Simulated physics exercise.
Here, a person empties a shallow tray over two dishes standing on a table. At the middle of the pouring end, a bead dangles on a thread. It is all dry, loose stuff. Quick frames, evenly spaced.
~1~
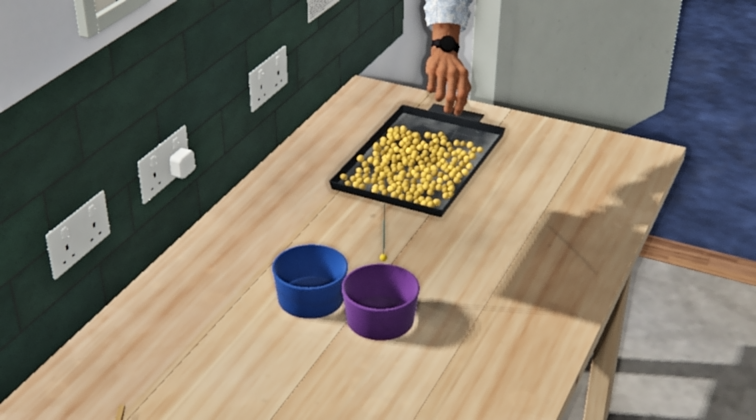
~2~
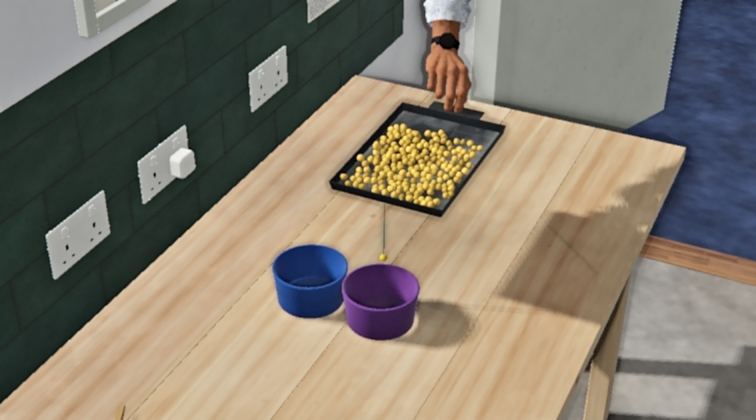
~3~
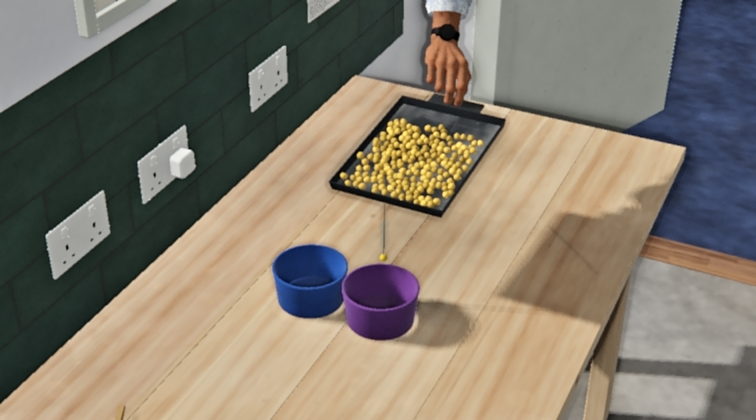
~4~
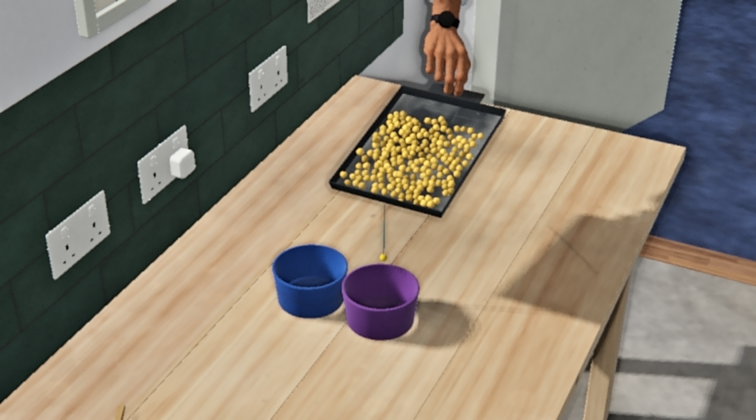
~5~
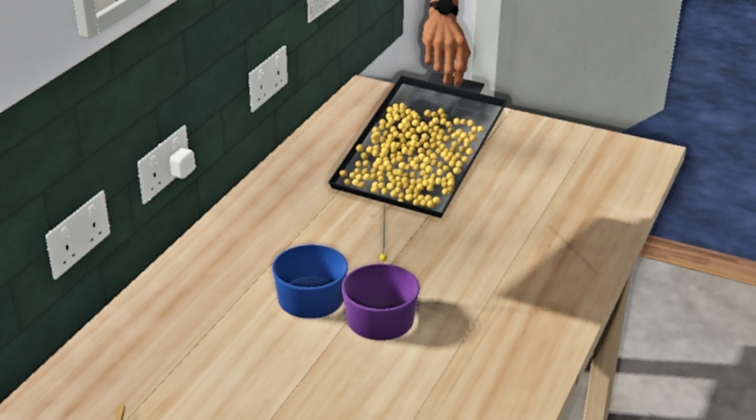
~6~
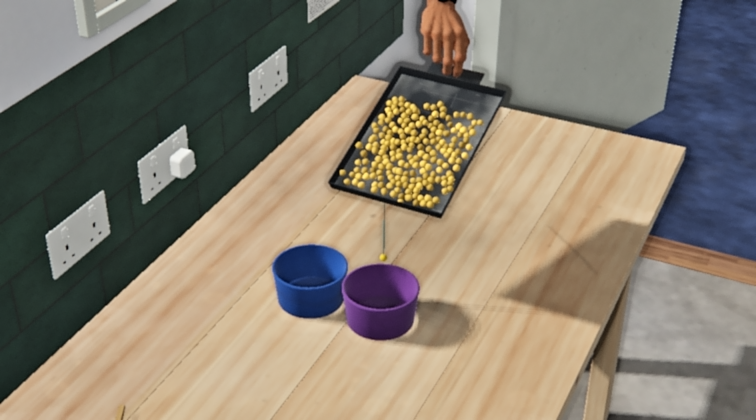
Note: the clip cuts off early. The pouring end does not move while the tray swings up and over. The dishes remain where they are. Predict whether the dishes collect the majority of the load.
So the dishes get the majority of the load, I reckon.
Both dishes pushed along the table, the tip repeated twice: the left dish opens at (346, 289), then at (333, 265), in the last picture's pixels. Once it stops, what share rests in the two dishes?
90 %, 70 %.
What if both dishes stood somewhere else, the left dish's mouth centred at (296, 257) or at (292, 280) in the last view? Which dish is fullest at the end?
Placement one: The right-positioned dish. Placement two: The right-positioned dish.
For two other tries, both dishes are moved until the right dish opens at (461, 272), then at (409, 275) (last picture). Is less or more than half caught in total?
So that's a lesser portion the first time round, a lesser portion the second.
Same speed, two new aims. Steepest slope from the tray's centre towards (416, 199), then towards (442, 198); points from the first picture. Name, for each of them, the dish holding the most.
Going by the two slopes in order, it's the right-side one and then the right-side one.
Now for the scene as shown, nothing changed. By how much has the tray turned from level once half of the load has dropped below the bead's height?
That happens at close to 115 degrees.
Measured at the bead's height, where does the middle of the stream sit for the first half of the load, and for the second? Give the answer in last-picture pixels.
The opening part goes through (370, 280); what follows goes through (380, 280).
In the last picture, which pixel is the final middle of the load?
Once nothing moves, the middle sits near (375, 319).
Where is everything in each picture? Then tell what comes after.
In the first picture, corners of the pouring end (332, 181) and (441, 209), level; middle of the load (411, 165), puffed corn balls; left dish (293, 299); right dish (365, 321); bead on its thread (384, 258).
In the second picture, corners of the pouring end (332, 181) and (441, 209), level; middle of the load (411, 164).
In the third picture, corners of the pouring end (332, 181) and (441, 209), tipped barely, level across its low end; middle of the load (411, 161).
In the fourth picture, corners of the pouring end (331, 181) and (441, 210), tipped a little, level across its low end; middle of the load (411, 157).
In the fifth picture, corners of the pouring end (331, 181) and (441, 211), tipped a little, level across its low end; middle of the load (411, 153).
In the sixth picture, corners of the pouring end (331, 181) and (440, 212), tipped clearly, level across its low end; middle of the load (410, 150); left dish (293, 299); right dish (365, 321).
Just after the last frame, tray tipped steeply; every one on the tray.
A moment on, tray tipped past a quarter turn; almost all on the tray; just a few outside both.
Further on, tray tipped past a quarter turn; roughly two thirds in the right dish; about a tenth in the left dish; roughly a quarter outside both.
When it is over, tray tipped past a quarter turn; roughly two thirds in the right dish; about a tenth in the left dish; roughly a quarter outside both.
